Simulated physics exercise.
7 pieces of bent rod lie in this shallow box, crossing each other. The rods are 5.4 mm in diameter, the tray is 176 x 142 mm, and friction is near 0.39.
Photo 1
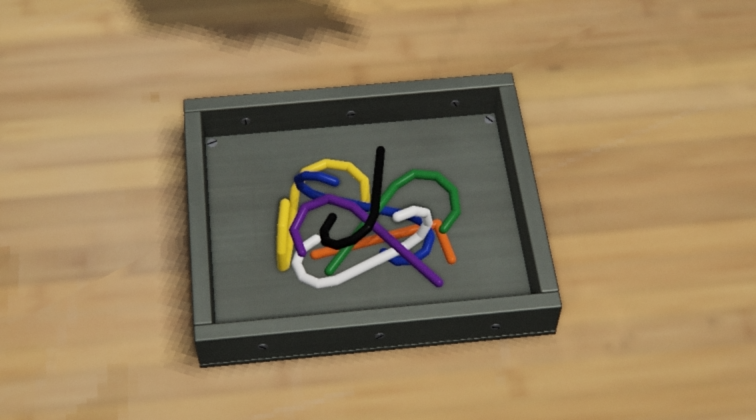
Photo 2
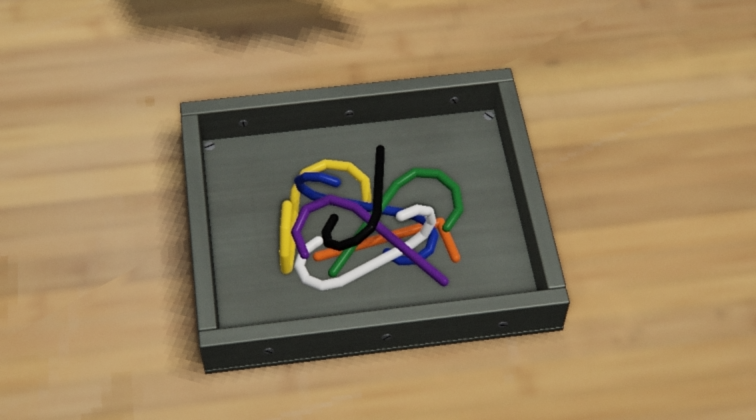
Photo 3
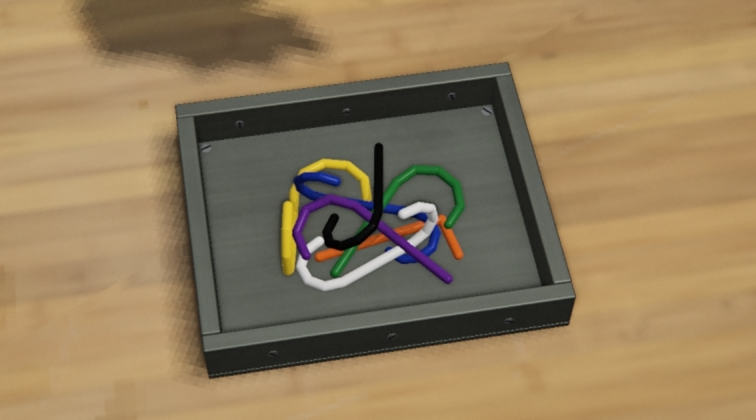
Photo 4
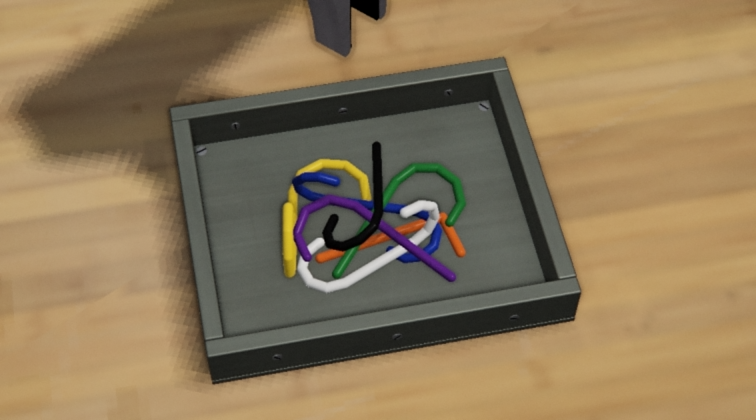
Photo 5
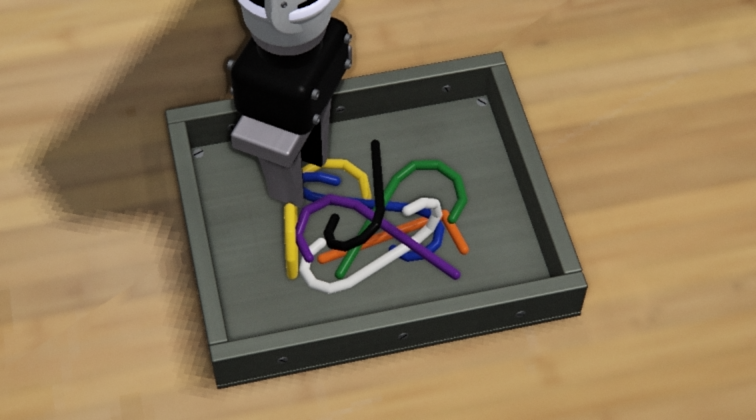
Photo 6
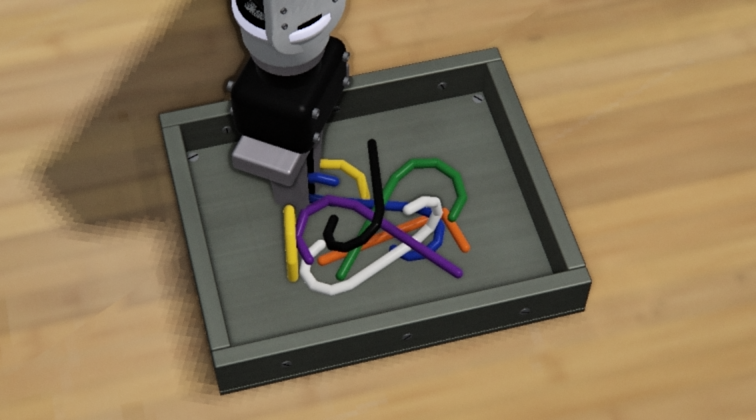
A black and grey robotic gripper enters from the top and lowers into the left side of a grey tray on a pale wooden surface, seen from above at an angle. Seven bent rods, yellow, blue, black, green, white, orange and purple, lie tangled mid-tray. The view drifts slightly as the gripper's shadow spreads, and its fingers close on the blue rod.
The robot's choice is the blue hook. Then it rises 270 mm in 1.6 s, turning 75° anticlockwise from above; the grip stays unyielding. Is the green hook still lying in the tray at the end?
I expect it to ride along.
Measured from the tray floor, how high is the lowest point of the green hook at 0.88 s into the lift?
About 80 mm up.
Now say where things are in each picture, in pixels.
In the first frame, fingers out of view, 217 mm above the grip; green hook from (443, 229) to (329, 271), passing over orange key, over blue hook, under black hook; blue hook from (335, 182) to (384, 253), passing under green hook, under white hook, over and under purple hook.
In the second frame, fingers out of view, 217 mm above the grip; white hook from (401, 216) to (318, 241), passing over blue hook, under purple hook; blue hook from (336, 183) to (387, 253), passing under green hook, under white hook, over and under purple hook.
In the third frame, fingers out of view, 202 mm above the grip; green hook from (448, 225) to (335, 273), passing over orange key, over blue hook, under black hook; purple hook from (306, 256) to (448, 279), passing over yellow hook, over and under blue hook, over white hook.
In the fourth frame, fingers (351, 12) 108 mm above the grip; orange key from (461, 253) to (320, 258), passing under green hook, under black hook; black hook from (334, 218) to (377, 146), passing over orange key, over blue hook, over green hook.
In the fifth frame, fingers (298, 166) 14 mm above the grip; yellow hook from (367, 197) to (289, 209), passing under purple hook.
In the sixth frame, fingers (297, 183) closed on the blue hook; green hook from (452, 218) to (341, 276); blue hook from (334, 182) to (394, 249).
Then, 0.48 s into the lift, lowest point more than 20 mm over the tray floor, blue hook 58 mm.
Then, 0.88 s into the lift, lowest point more than 20 mm over the tray floor, blue hook 159 mm, green hook 83 mm.
Then, 1.60 s into the lift, lowest point more than 20 mm over the tray floor, blue hook 273 mm, green hook 200 mm.
Finally, hanging blue hook 273 mm, green hook 199 mm; the other 5 are down.
